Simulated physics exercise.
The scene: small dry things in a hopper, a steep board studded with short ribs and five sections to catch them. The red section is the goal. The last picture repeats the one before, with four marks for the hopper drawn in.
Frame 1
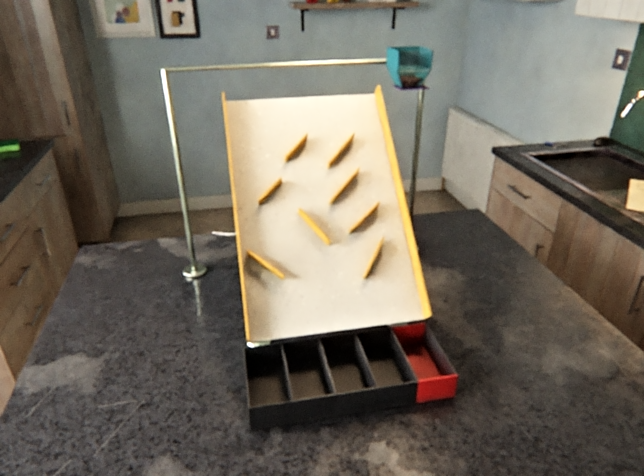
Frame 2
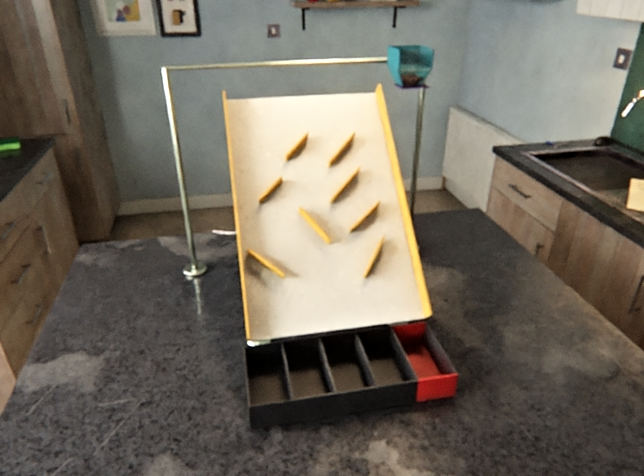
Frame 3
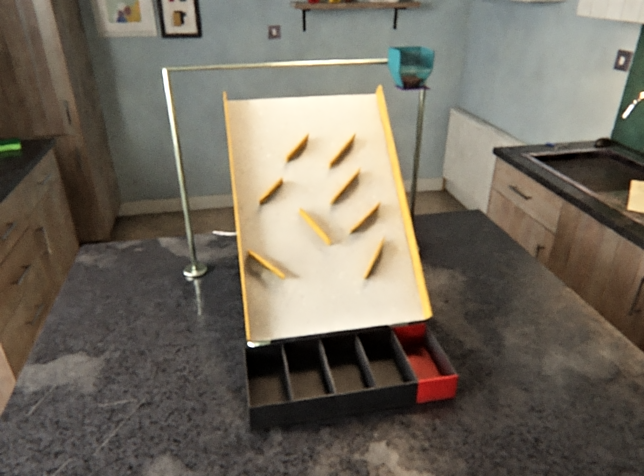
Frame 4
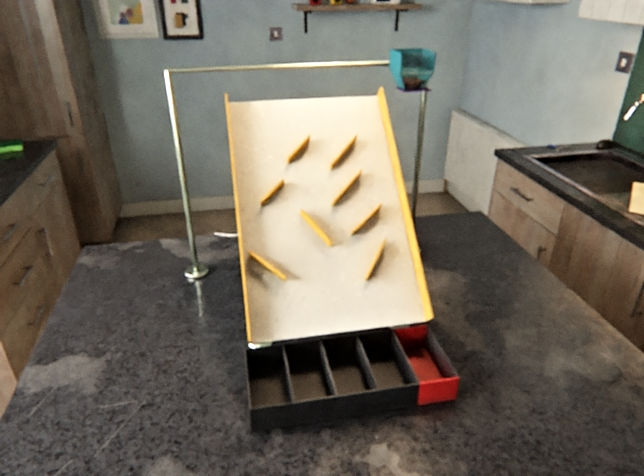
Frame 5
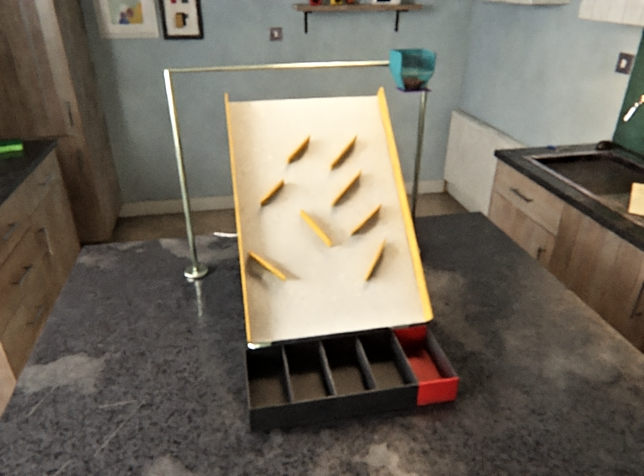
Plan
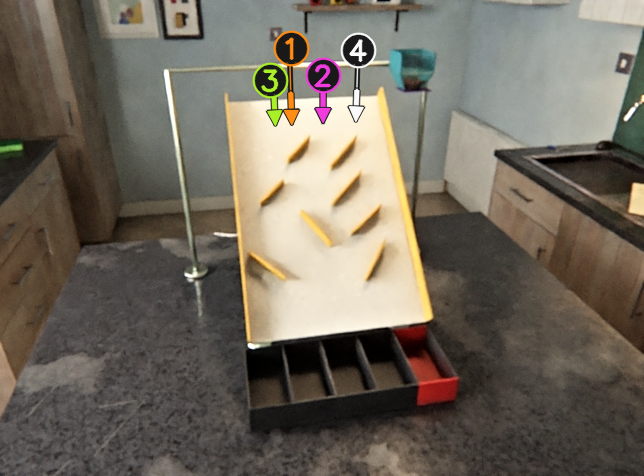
A ribbed, sloping board stands motionless above five empty sections, the rightmost one red.
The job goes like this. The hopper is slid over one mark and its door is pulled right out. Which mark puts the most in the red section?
The best mark is 4.
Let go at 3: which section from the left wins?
The third from the left.
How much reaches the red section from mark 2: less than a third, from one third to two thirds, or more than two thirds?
It is less than a third.
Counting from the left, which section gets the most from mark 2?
It is the fourth one.
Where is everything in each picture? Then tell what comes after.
Hopper near (408, 80), chocolate balls, door shut, in the first picture.
Ribs (286, 155) to (308, 132), (330, 161) to (355, 132), (259, 198) to (282, 176), in the second picture.
Ribs (332, 200) to (361, 168), (300, 208) to (331, 241), (352, 229) to (380, 202), in the third picture.
Ribs (250, 251) to (286, 277), (368, 277) to (386, 239), in the fourth picture.
Red section near (438, 390), number 5 of 5 from the left, in the fifth picture.
On the marked copy, mark 1 meets the board at (291, 119); mark 2 meets the board at (323, 117); mark 3 meets the board at (275, 120); mark 4 meets the board at (356, 116).
Choosing 1, none at all in the red section, all but a few in other sections.
Choosing 2, none at all in the red section, the whole lot in other sections.
Choosing 3, none at all in the red section, all but a few in other sections.
Choosing 4, close to half in the red section, close to half in other sections, only a few outside the box.
